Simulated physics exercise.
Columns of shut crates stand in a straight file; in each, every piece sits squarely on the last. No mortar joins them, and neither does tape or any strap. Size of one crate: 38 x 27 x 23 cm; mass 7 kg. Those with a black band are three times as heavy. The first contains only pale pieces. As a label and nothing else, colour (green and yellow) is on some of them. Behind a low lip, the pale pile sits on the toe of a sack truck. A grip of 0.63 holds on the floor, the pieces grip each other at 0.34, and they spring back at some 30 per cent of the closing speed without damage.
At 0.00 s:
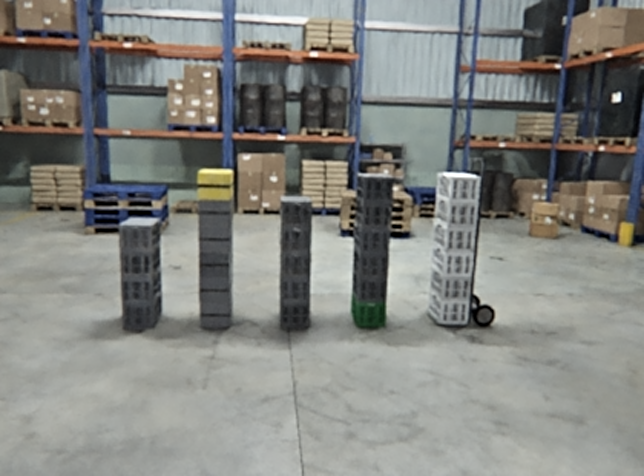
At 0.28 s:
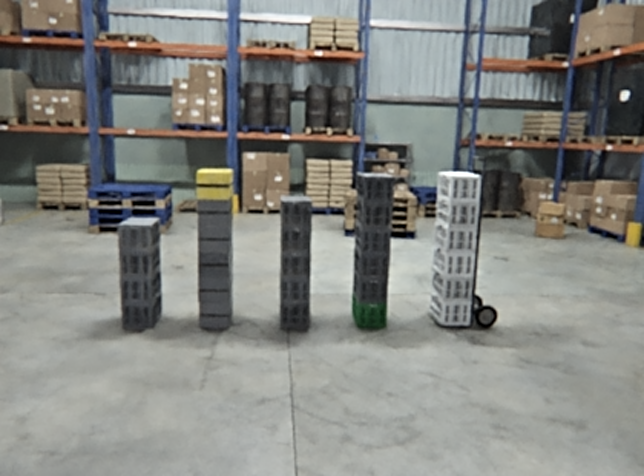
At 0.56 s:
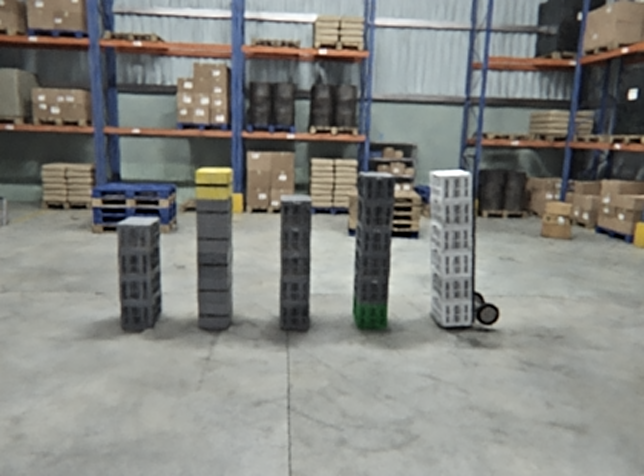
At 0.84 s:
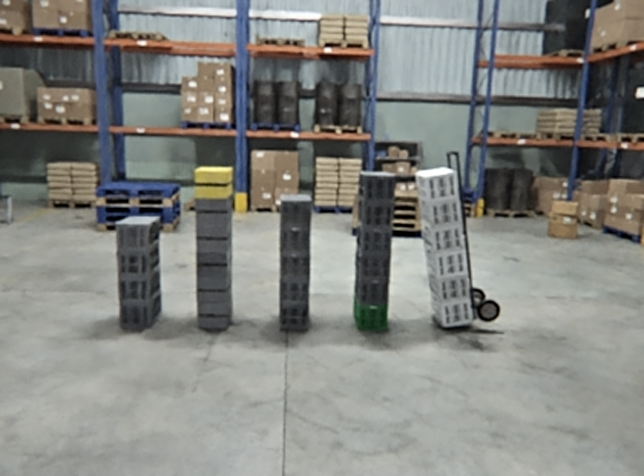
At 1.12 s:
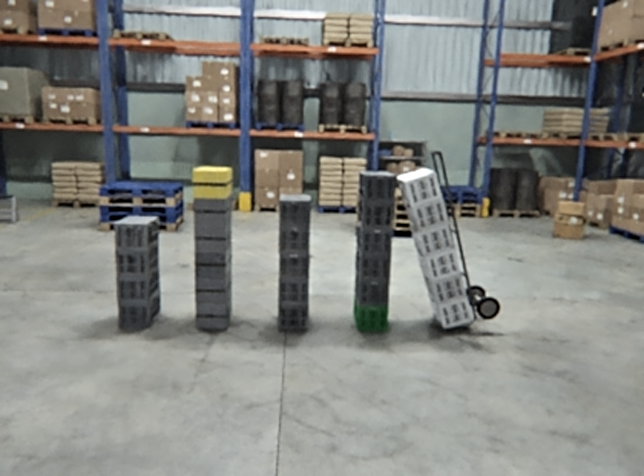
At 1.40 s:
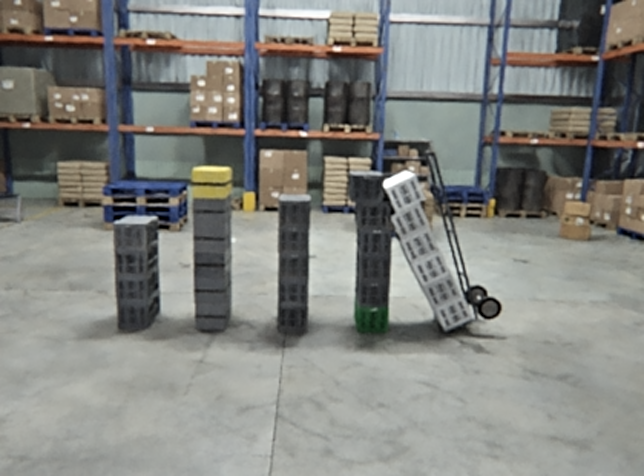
The white crate stack on a hand truck tilts left toward four standing darker stacks.
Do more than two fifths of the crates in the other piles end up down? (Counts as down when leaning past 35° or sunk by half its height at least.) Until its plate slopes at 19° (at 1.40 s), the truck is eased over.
Beyond two fifths.
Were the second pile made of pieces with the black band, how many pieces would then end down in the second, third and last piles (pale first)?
Down per pile - second: 0, third: 0, last: 0.
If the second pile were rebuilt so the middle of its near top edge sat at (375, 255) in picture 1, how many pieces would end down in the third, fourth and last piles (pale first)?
Down by pile: Third 0, fourth 0, last 0.
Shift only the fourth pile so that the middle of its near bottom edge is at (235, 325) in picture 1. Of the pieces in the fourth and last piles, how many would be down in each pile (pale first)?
Then fourth 6, last 3.
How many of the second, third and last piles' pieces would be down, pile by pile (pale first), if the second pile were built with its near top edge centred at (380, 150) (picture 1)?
The tally would be second 7, then third 5, then last 4.
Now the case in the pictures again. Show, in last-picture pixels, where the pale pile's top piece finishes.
(288, 267).
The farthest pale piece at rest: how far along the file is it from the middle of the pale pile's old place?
Something like 150 cm along the file.
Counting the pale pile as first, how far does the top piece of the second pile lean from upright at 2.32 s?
That piece is at some 20°.
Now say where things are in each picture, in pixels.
In the first picture (places mark the middle of the side facing us; the camera moves round a little), truck frame (481, 194) 0° forward; yellow crate (214, 186); green crate (372, 315); the rest undisturbed.
Truck frame (482, 194) 1° forward; yellow crate (213, 186), in the second picture.
Truck frame (474, 191) 5° forward, top of the pale pile leaning 5°; yellow crate (212, 185); the rest undisturbed, in the third picture.
Truck frame (461, 188) 11° forward, top of the pale pile leaning 11°; yellow crate (211, 185); the rest undisturbed, in the fourth picture.
Truck frame (448, 188) 17° forward, top of the pale pile leaning 18°; yellow crate (209, 184); the rest undisturbed, in the fifth picture.
Truck frame (443, 188) 19° forward, top of the pale pile leaning 28°; green crate (373, 320); yellow crate (208, 184); 2 disturbed, none down, in the sixth picture.
After 1.88 s, 6 of the pale pile down; none of the 21 other crates down, 6 disturbed; green crate leaning 15°.
After 2.32 s, 6 of the pale pile down; 6 of the 21 other crates down; green crate leaning 35°.
After 3.28 s, 6 of the pale pile down; 11 of the 21 other crates down; green crate leaning 37°; yellow crate leaning 28°, 11 cm lower.
After 3.80 s, 6 of the pale pile down; 21 of the 21 other crates down; yellow crate leaning 70°, 77 cm lower; green crate leaning 37°.
At rest (4.9 s), 6 of the pale pile down; 21 of the 21 other crates down; yellow crate on its side; green crate leaning 37°. That is 100 per cent. As the last picture would show them, middles, green crate near (361, 306).
